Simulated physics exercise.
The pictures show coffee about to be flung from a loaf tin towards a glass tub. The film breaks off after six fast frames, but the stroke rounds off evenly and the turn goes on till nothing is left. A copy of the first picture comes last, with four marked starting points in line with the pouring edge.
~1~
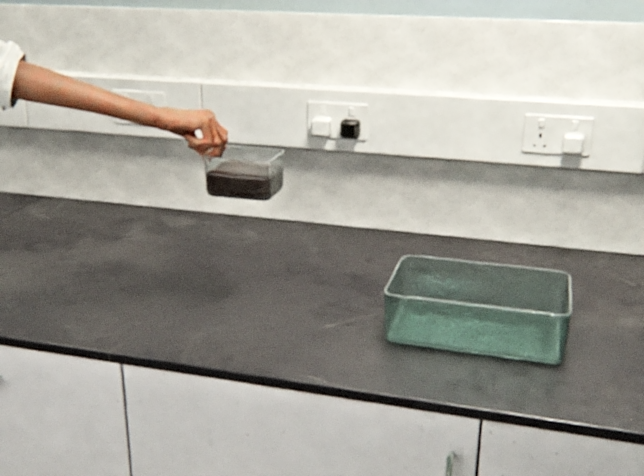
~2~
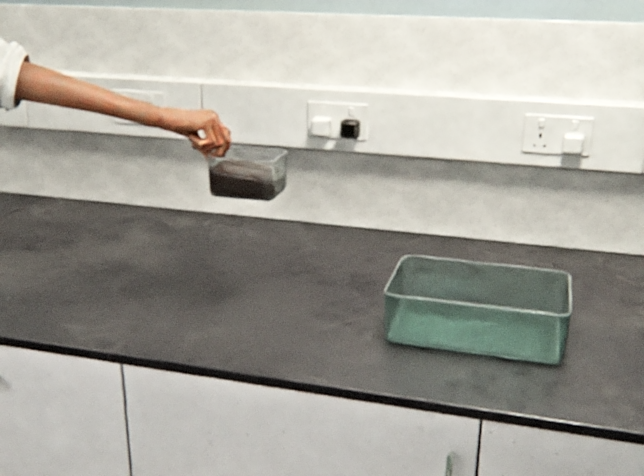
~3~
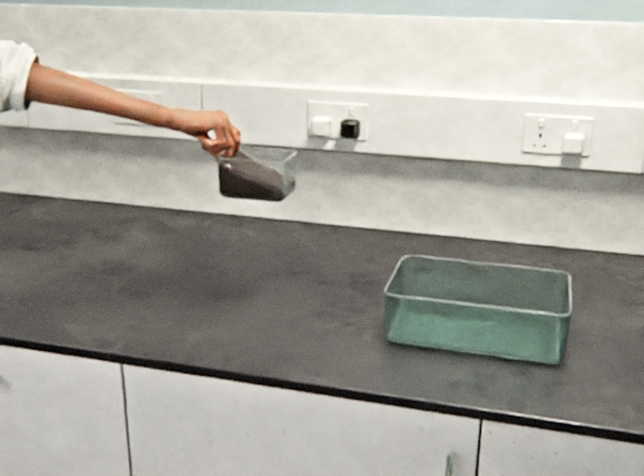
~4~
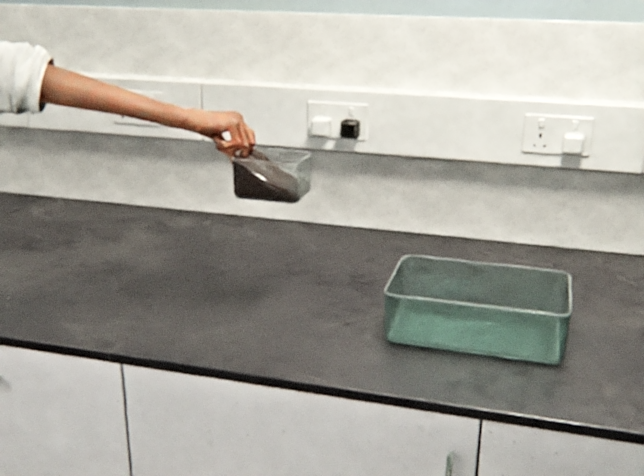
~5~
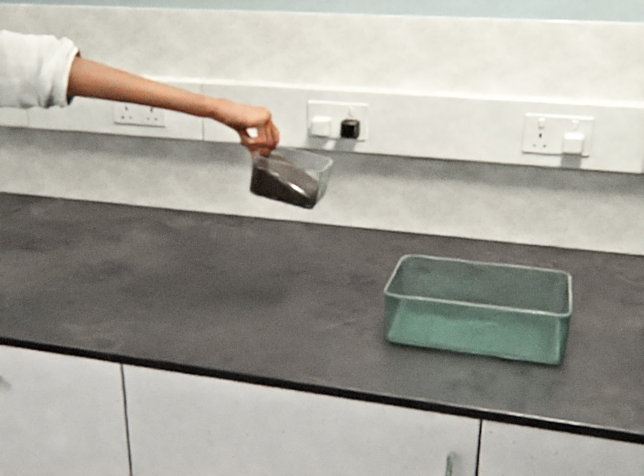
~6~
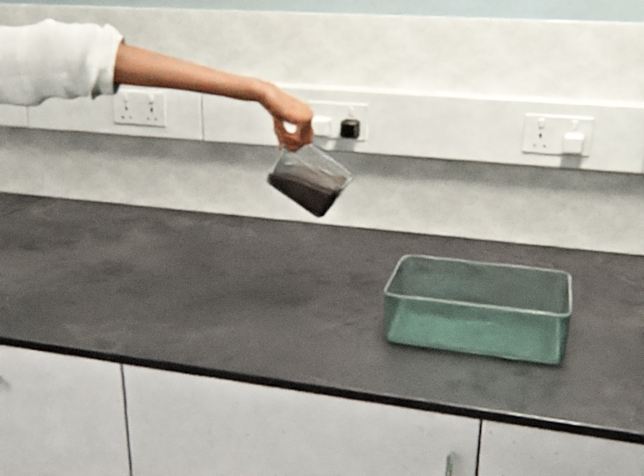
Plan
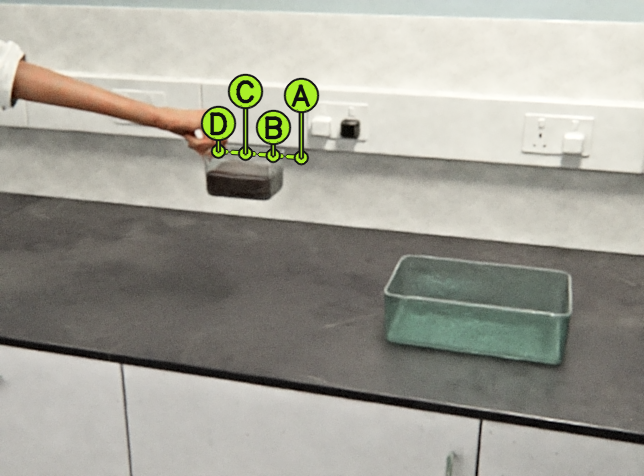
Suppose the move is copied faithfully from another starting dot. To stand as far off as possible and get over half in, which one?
Choose C.
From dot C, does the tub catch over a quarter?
Yes, clearly.
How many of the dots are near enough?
Three of the four.
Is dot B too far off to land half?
No.
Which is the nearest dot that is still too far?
D it is.
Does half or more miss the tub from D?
Yes, it does.
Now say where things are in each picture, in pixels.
The first picture shows upright, lip at (276, 155); tub from (385, 338) to (563, 362); nothing has left yet.
The second picture shows upright, lip at (279, 155); nothing has left yet.
The third picture shows upright, lip at (289, 156); nothing has left yet.
The fourth picture shows upright, lip at (304, 158); nothing has left yet.
The fifth picture shows tipped about 10°, lip at (326, 165); nothing has left yet.
The sixth picture shows tipped about 31°, lip at (347, 181); nothing has left yet.
On the marked copy, A at (301, 157); B at (273, 155); C at (245, 153); D at (218, 151).
Choosing A, about 77 % lands in the tub, 6 % falls short and 17 % goes beside or beyond.
Choosing B, about 81 % lands in the tub, 10 % falls short and 10 % goes beside or beyond.
Choosing C, about 71 % lands in the tub, 20 % falls short and 8 % goes beside or beyond.
Choosing D, about 21 % lands in the tub, 73 % falls short and 5 % goes beside or beyond.
